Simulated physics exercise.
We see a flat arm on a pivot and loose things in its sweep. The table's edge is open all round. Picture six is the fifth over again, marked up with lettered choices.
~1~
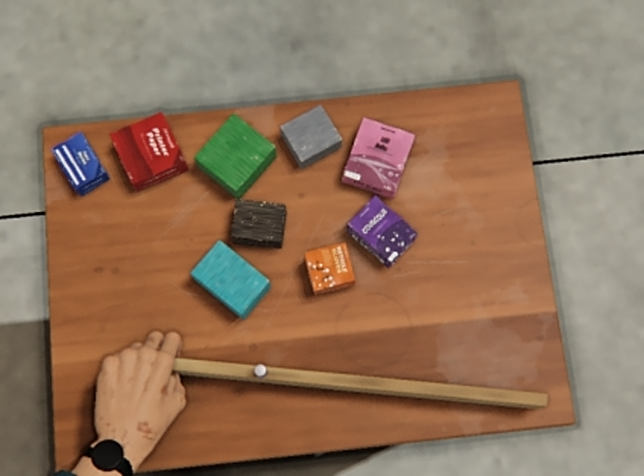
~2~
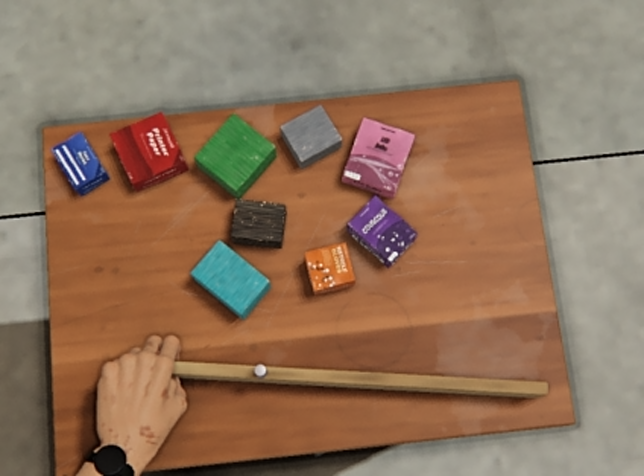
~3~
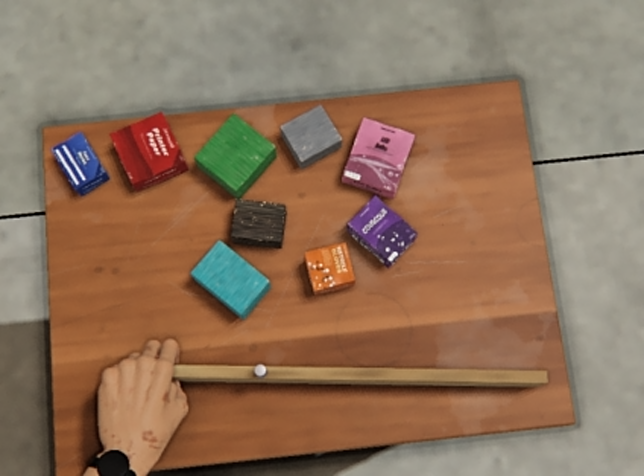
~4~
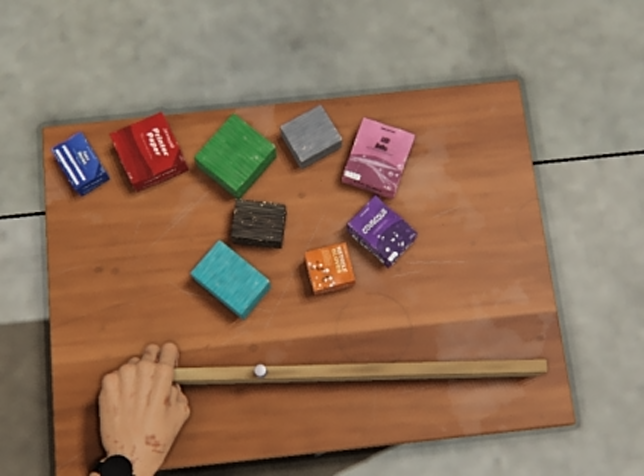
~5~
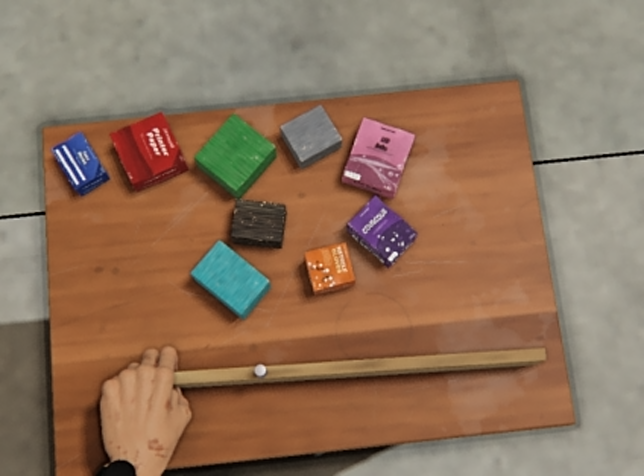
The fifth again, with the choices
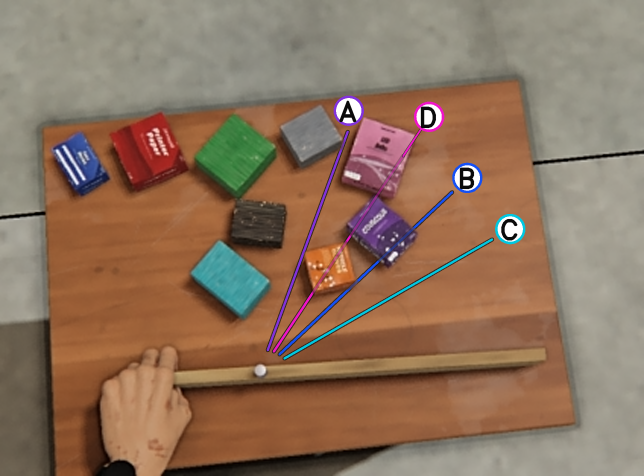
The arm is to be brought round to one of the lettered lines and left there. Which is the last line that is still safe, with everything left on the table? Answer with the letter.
It can go as far as A.
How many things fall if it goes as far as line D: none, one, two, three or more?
The count is none.
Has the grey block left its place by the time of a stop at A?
By then, yes.
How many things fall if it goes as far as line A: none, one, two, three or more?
The count is none.
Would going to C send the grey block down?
No.
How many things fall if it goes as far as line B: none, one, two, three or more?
By then, none.
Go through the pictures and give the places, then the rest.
The first picture shows blue box (81, 165); grey block (311, 138); pink box (378, 159).
The second picture shows arm (410, 381); green block (236, 157).
The third picture shows arm (410, 375); turquoise block (232, 280).
The fourth picture shows arm (410, 369); black block (259, 225).
The fifth picture shows arm (409, 363); blue box (81, 165); grey block (311, 138); pink box (378, 159).
On the marked copy, A at (309, 238); B at (367, 272); C at (390, 298); D at (340, 251).
Following A. Soon after the start, arm (391, 303); blue box (81, 165); red box (150, 152).
Later, arm (349, 256); purple box (346, 206); orange box (314, 258).
In the end, arm (311, 236); grey block (265, 120); pink box (319, 126); nothing has fallen.
As for the rest, B is safe but short; C is safe but short; D is safe but short.
